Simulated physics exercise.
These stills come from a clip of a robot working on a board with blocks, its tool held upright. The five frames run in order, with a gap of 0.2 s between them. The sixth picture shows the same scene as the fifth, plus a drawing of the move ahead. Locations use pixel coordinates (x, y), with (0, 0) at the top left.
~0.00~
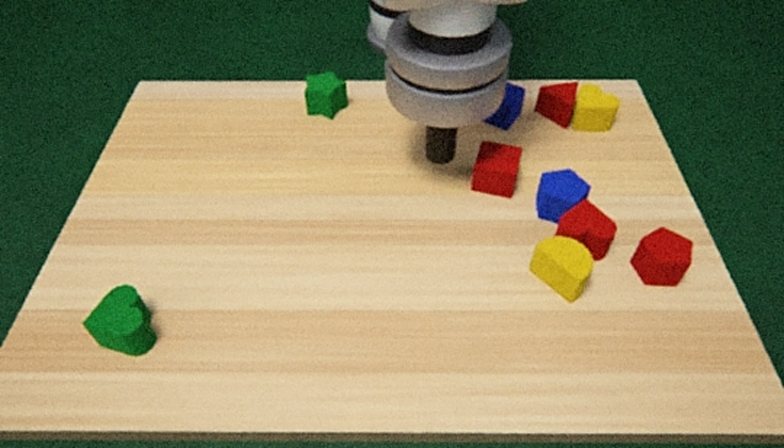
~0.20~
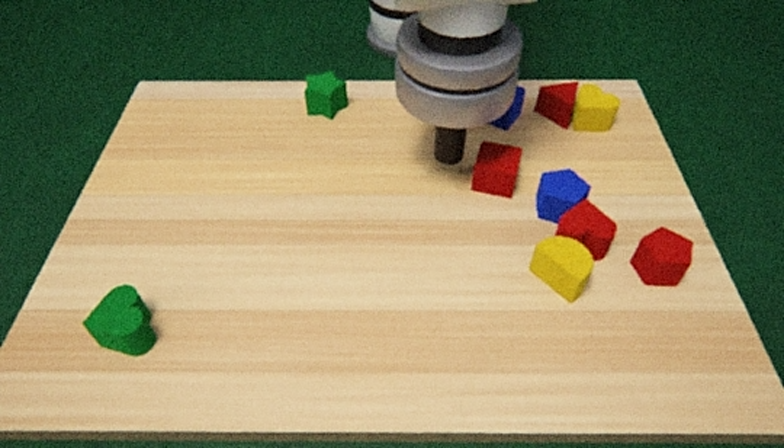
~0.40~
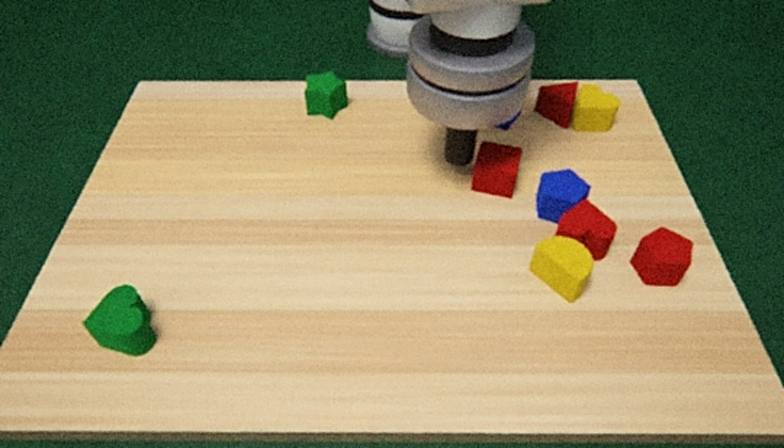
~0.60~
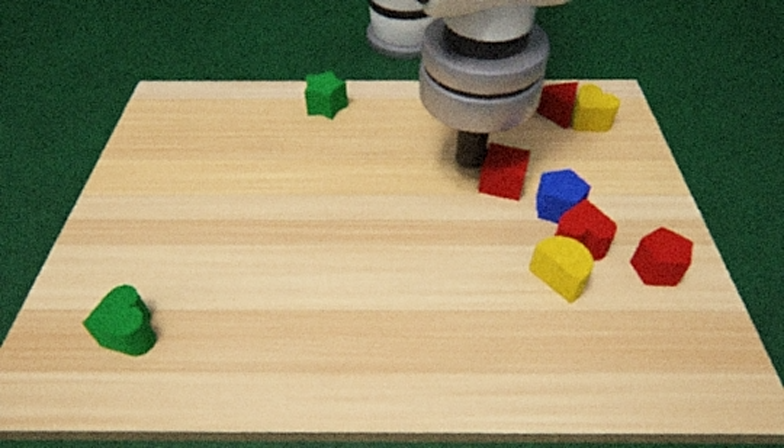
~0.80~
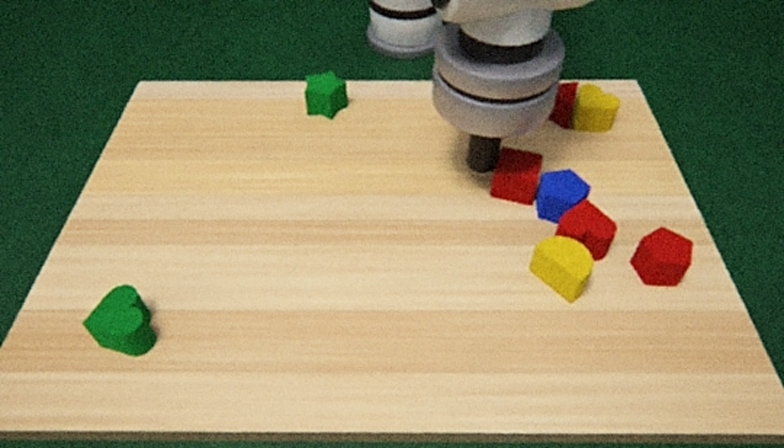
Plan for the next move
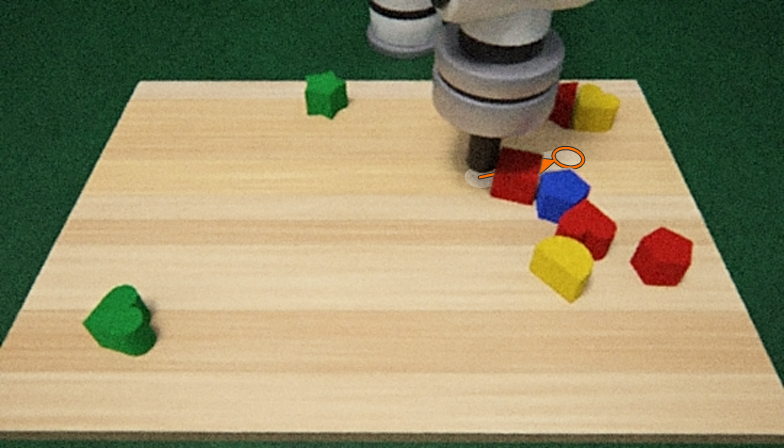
A grey robot arm with a dark cylindrical tip moves slowly rightward over a pale wooden board on a green surface, seen from a fixed, raised viewpoint. Red, blue and yellow blocks lie scattered on the right, with a green star-shaped block at upper left and a green heart at lower left. The tip reaches a red four-sided block and pushes it slightly right, towards a blue pentagonal one, while the other blocks stay still.
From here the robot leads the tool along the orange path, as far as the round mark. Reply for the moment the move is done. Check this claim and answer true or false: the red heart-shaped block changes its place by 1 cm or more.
My answer: True.
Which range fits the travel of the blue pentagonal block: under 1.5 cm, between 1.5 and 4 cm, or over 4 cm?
It slides somewhere between 1.5 and 4 cm.
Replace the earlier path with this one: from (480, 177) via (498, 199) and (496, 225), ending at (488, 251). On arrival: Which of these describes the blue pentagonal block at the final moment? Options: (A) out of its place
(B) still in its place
Correct choice: A.
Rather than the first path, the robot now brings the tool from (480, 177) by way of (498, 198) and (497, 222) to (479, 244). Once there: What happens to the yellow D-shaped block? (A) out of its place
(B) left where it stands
The one that fits is B, left where it stands.
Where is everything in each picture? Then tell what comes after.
The first frame shows tip of the tool at (440, 156), middles of tops, red four-sided block at (499, 156), blue pentagonal block at (565, 184), red heart-shaped block at (588, 220), yellow heart-shaped block at (596, 97).
The second frame shows tool at (449, 156), nothing pushed.
The third frame shows tool at (459, 158), nothing pushed.
The fourth frame shows tool at (470, 160), red four-sided block at (507, 158).
The fifth frame shows tool at (482, 164), red four-sided block at (519, 163), blue pentagonal block at (565, 184), red heart-shaped block at (588, 220), yellow heart-shaped block at (596, 97).
The line goes from (480, 177) to (568, 158).
What follows on the original path. One third of the way, tool at (513, 158); red four-sided block at (547, 162), turned 30° clockwise; blue pentagonal block at (583, 190); red heart-shaped block at (595, 226), turned 20° clockwise.
Two thirds of the way, tool at (543, 151); red four-sided block at (566, 163), turned 65° clockwise; blue pentagonal block at (590, 193); red heart-shaped block at (598, 229), turned 30° clockwise.
At the end, tool at (572, 145); red four-sided block at (566, 163), turned 65° clockwise; blue pentagonal block at (590, 193); red heart-shaped block at (598, 229), turned 30° clockwise; yellow heart-shaped block unmoved.
